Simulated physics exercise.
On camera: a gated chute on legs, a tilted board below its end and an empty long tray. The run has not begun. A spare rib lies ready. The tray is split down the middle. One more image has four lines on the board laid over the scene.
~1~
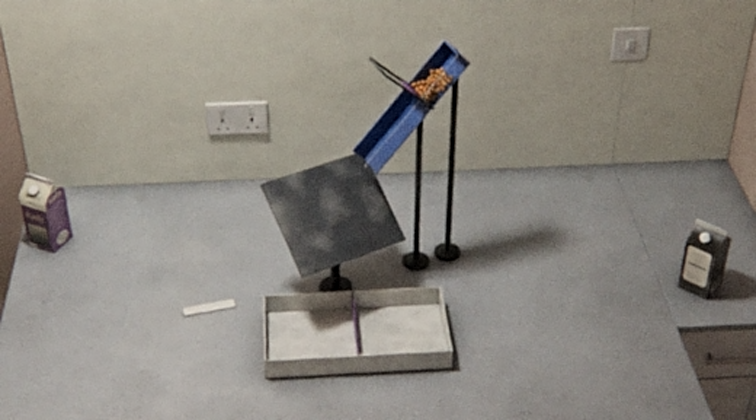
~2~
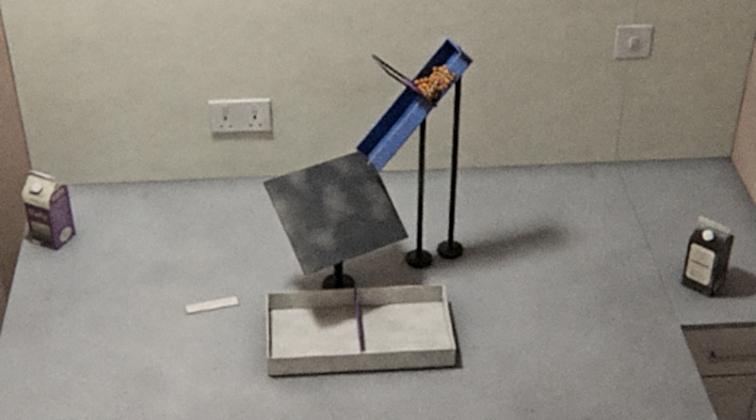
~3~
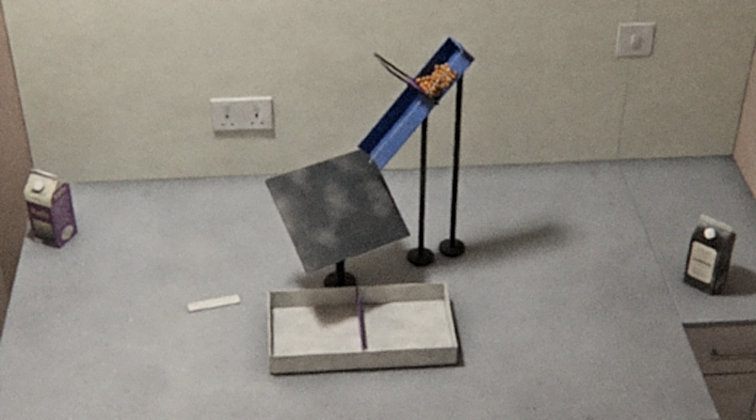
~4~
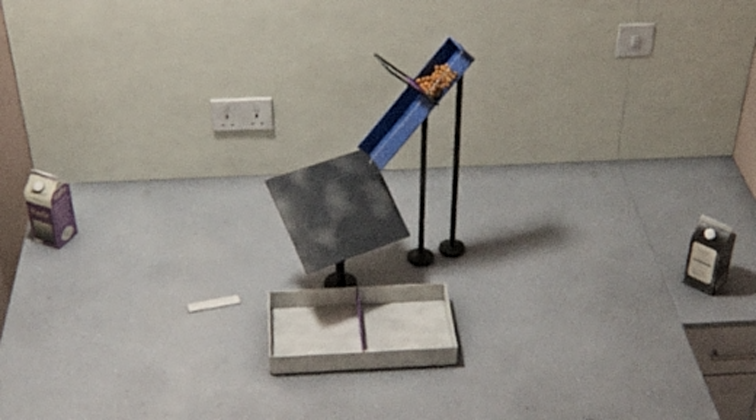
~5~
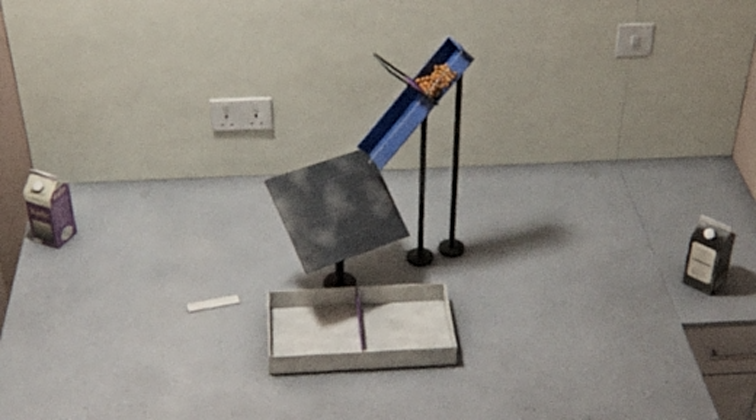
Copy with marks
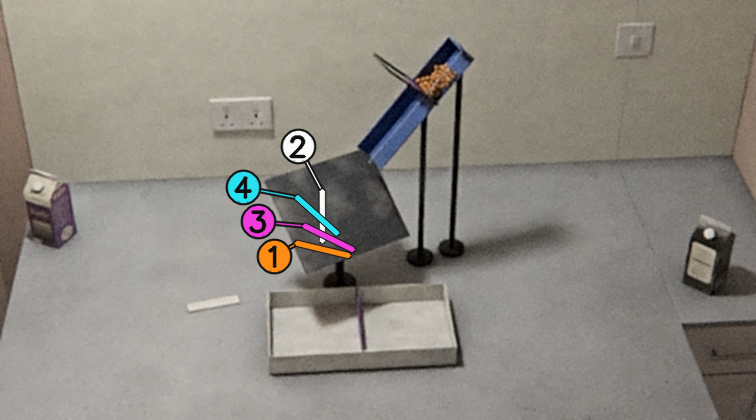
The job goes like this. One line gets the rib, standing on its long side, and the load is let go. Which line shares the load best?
2 works best here.
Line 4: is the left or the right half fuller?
More lands on the right.
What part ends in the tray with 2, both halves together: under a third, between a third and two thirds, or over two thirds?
It is over two thirds.
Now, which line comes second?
Here it is line 4.
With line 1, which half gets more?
More lands on the right.
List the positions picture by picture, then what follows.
Load behind the gate at (427, 88), roasted chickpeas; lip of the chute at (371, 166), sloping fairly steeply, in the first picture.
Middle of the board at (337, 210), tilted fairly steeply; middle of its low edge at (358, 256); of its high edge at (316, 164), in the second picture.
Front corners of the tray at (270, 356) and (457, 346); front end of its middle wall at (364, 351); gate still shut at (415, 85), in the third picture.
Middle of the load at (432, 84); lip at (375, 162), in the fourth picture.
Middle of the load at (431, 84); lip at (375, 162), in the fifth picture.
On the marked copy, line 1 from (297, 243) to (348, 255); line 2 from (322, 191) to (322, 240); line 3 from (304, 226) to (352, 249); line 4 from (297, 197) to (336, 233).
With 1, of what is caught, a stray few in the left half, nearly all in the right.
With 2, of what is caught, about two thirds in the left half, about a third in the right.
With 3, of what is caught, a stray few in the left half, nearly all in the right.
With 4, of what is caught, about a quarter in the left half, most in the right.
